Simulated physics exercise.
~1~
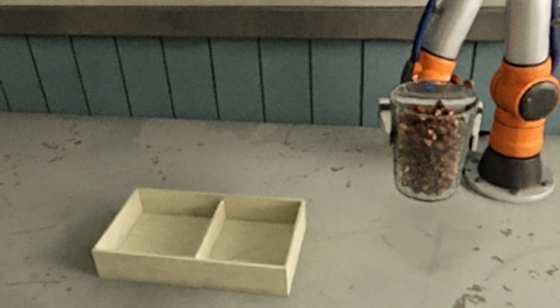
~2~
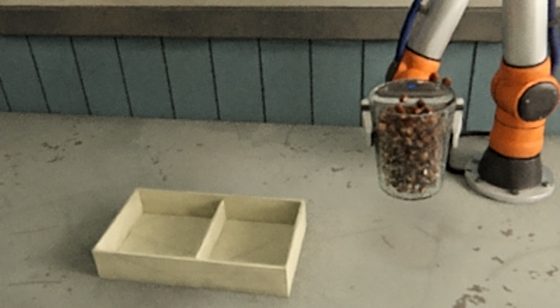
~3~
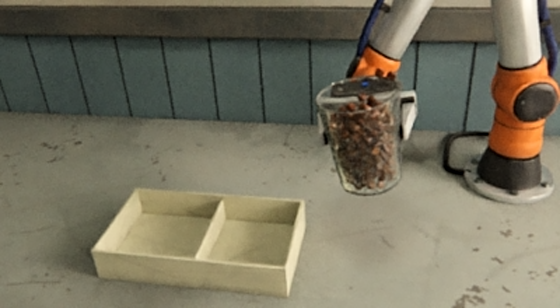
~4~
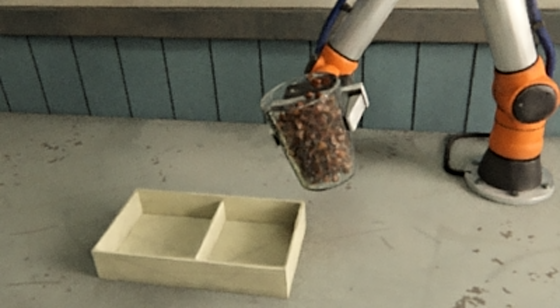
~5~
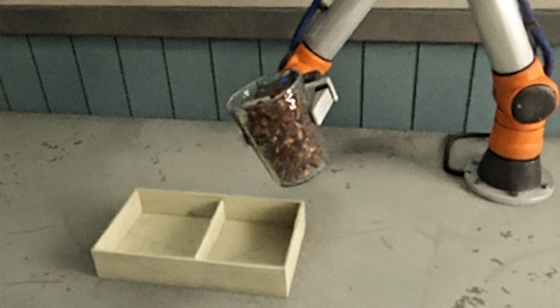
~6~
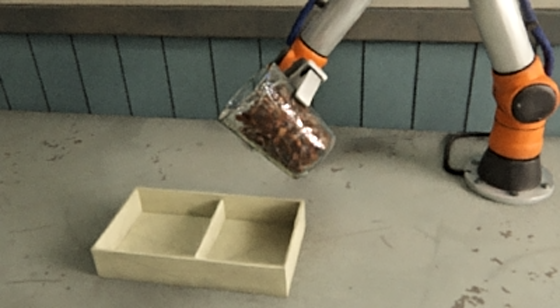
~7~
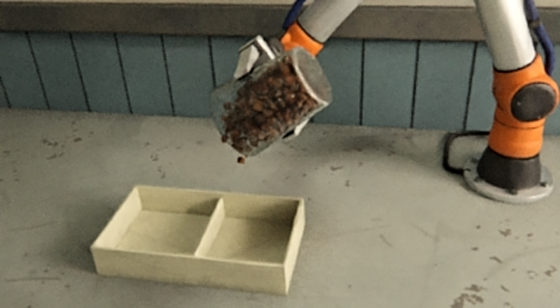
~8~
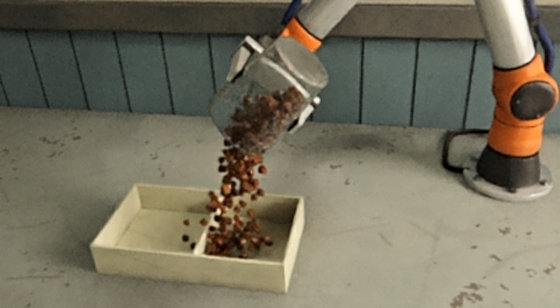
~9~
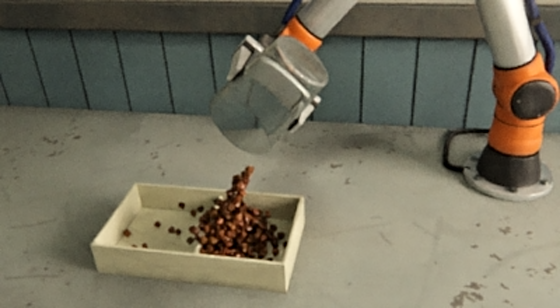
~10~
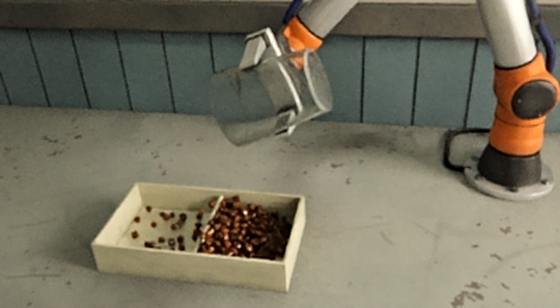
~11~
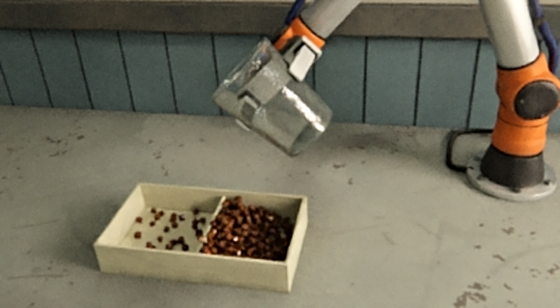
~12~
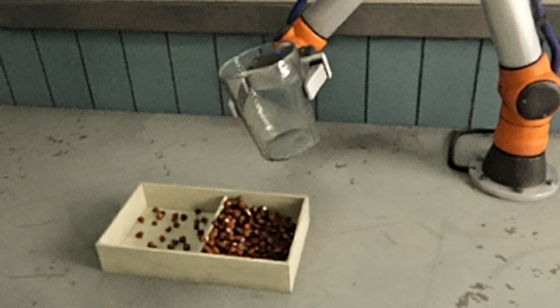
A robot arm carries a clear tumbler left and pours brown pellets mostly into the box's right part.
